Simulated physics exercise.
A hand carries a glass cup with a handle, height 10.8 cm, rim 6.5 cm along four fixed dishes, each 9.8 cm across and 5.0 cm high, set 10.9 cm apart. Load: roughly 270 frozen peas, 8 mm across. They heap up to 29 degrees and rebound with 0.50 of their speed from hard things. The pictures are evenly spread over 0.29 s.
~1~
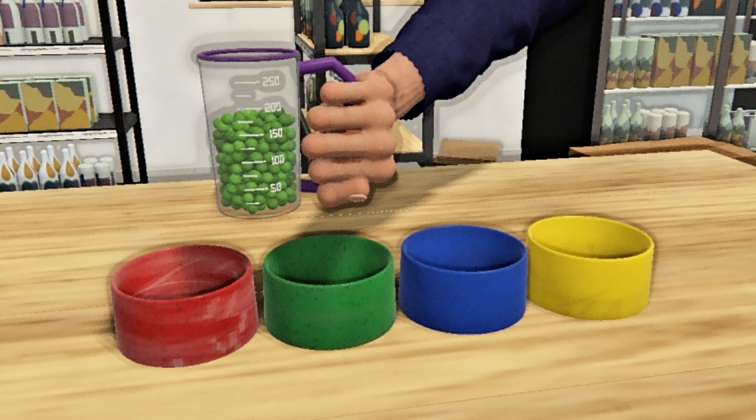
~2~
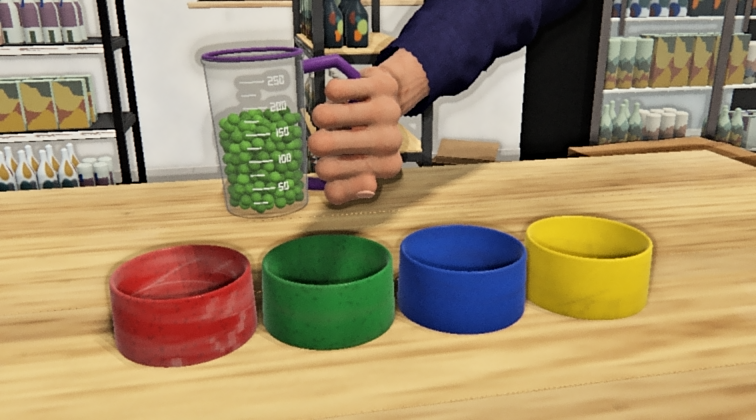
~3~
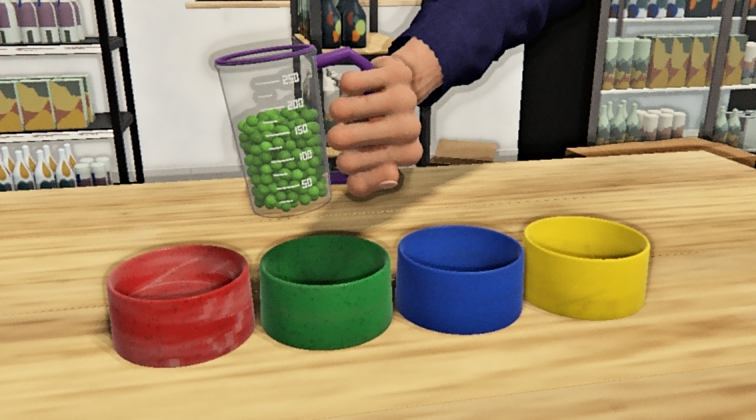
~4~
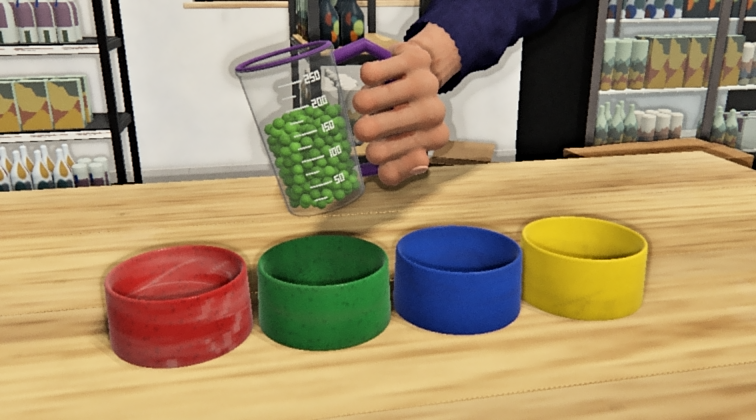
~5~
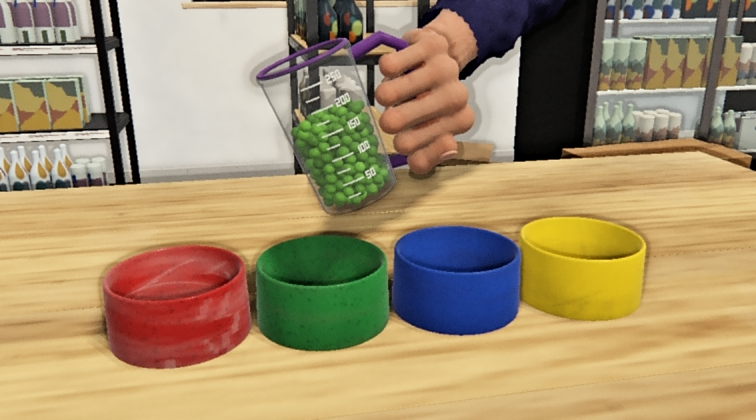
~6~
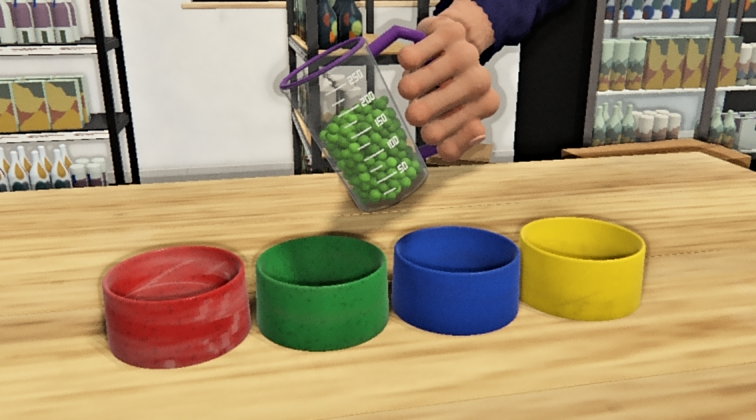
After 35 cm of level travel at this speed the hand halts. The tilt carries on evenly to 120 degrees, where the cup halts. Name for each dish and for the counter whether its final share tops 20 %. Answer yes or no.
Red no, blue no, green no, yellow yes, counter no.
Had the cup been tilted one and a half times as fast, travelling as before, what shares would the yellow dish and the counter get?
Yellow 60, counter 10.
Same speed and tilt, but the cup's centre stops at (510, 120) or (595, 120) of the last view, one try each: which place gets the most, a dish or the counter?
Most goes to: Blue, then blue.
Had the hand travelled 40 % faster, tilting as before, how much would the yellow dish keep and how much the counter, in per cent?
In that case yellow 100; counter 0.
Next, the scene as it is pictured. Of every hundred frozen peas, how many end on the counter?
Roughly 0 per cent.
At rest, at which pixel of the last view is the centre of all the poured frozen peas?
Around (573, 272).
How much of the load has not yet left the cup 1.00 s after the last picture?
Some 40 per cent of the load.
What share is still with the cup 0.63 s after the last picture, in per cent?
About 100 per cent.
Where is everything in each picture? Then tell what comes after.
The first picture shows cup at (255, 132), tilt 0 degrees, lip at (199, 56), moved 0.0 cm; middle of the pieces at (251, 162); red dish at (183, 271); green dish at (329, 259); blue dish at (464, 248); yellow dish at (589, 237).
The second picture shows cup at (261, 132), tilt 2 degrees, lip at (204, 57), moved 0.5 cm; middle of the pieces at (258, 162).
The third picture shows cup at (279, 131), tilt 7 degrees, lip at (217, 62), moved 2.0 cm; middle of the pieces at (279, 161).
The fourth picture shows cup at (306, 130), tilt 14 degrees, lip at (237, 69), moved 4.0 cm; middle of the pieces at (309, 160).
The fifth picture shows cup at (332, 129), tilt 21 degrees, lip at (258, 78), moved 6.0 cm; middle of the pieces at (338, 158).
The sixth picture shows cup at (359, 128), tilt 28 degrees, lip at (282, 87), moved 8.0 cm; middle of the pieces at (368, 156); red dish at (175, 272); green dish at (322, 260); blue dish at (456, 249); yellow dish at (581, 238).
Then, 0.38 s after the last picture, tilt 74 degrees; cup holds 100 %.
Then, 0.63 s after the last picture, tilt 105 degrees; cup holds 100 %.
Then, 1.00 s after the last picture, tilt 120 degrees; cup holds 40 %, yellow 55 %.
In the end, red 0 %, blue 0 %, green 0 %, yellow 100 %, counter 0 %.
